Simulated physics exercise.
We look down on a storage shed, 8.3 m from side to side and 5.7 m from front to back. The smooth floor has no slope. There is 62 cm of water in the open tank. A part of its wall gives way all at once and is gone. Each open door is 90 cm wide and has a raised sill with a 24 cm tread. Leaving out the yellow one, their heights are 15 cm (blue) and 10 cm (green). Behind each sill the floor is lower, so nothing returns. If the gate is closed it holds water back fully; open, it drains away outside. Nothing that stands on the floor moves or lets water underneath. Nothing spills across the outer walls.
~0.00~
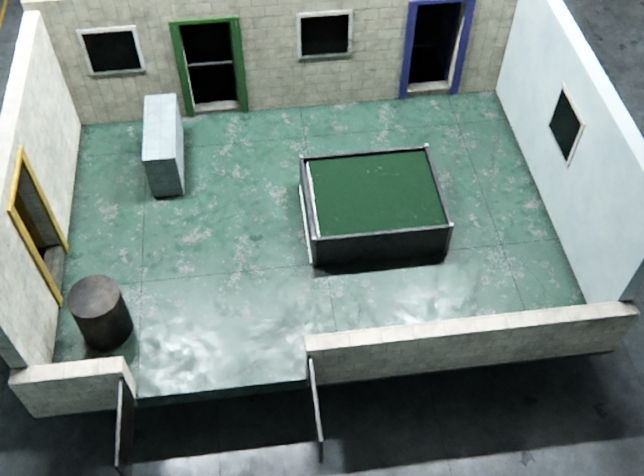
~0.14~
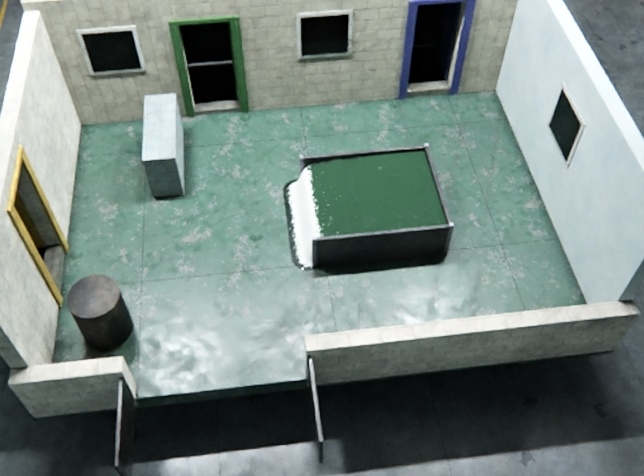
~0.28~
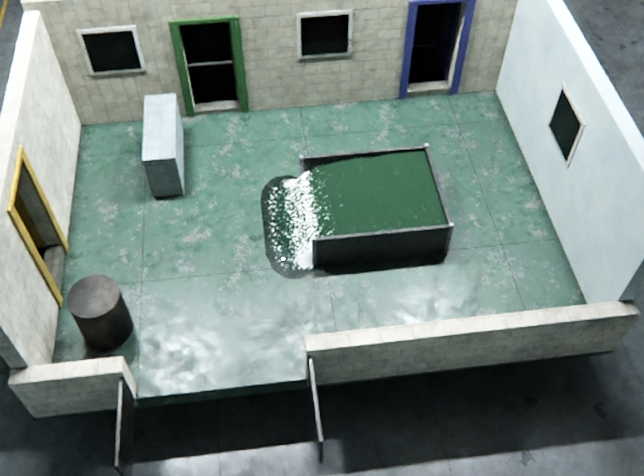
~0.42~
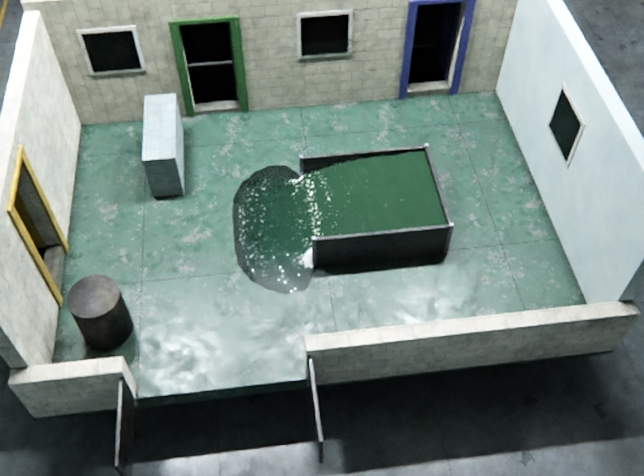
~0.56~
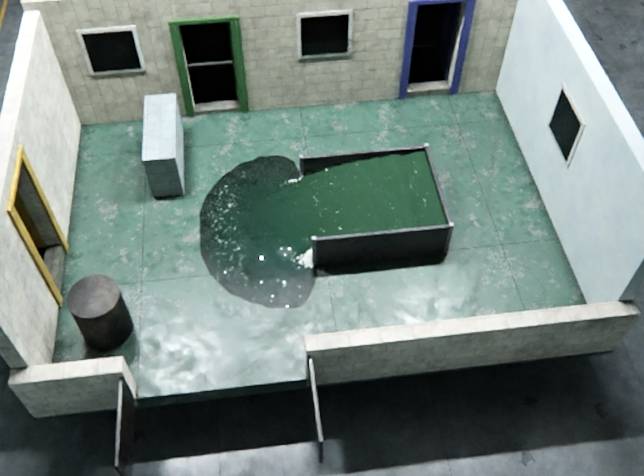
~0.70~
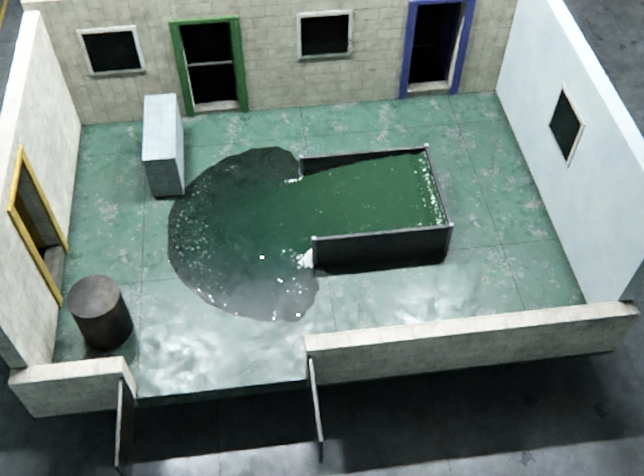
Open rectangular tank losing its left wall, green water pouring out in white froth and spreading leftward across a shed floor.
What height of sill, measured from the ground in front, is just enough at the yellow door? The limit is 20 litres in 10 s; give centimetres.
About 21 cm.
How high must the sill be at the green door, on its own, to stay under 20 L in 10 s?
Roughly 14.0 cm at green.
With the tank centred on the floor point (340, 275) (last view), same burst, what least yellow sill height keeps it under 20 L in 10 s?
About 27 cm.
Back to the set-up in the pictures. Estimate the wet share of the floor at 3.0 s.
Near 45 per cent is wet.
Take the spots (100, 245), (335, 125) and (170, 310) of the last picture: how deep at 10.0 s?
Roughly 6, 4 and 5 cm, in turn.
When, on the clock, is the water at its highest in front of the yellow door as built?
Near 2.4 s.
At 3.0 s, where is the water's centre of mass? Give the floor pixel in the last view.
Near (203, 232).
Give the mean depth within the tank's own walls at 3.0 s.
About 15 cm.
After 1.4 s water covers 30 % of the floor, deepest (26 cm) near (303, 239); 17 cm at the yellow door, 0 litres in over its 26 cm sill.
After 3.0 s water covers 45 % of the floor, deepest (30 cm) near (52, 371); 25 cm at the yellow door, 1 litre in over its 26 cm sill.
After 10.0 s water covers 90 % of the floor, deepest (8 cm) near (49, 393); 7 cm at the yellow door, 2 litres in over its 26 cm sill.
At the yellow door as built, the water arrived by 1.3 s and peaked near 29 cm at 2.4 s.
With a sill of 17 cm, 58 litres would have come in within the 10 s; with 23.5 cm, 9 litres. So under 20 litres takes about 21 cm.
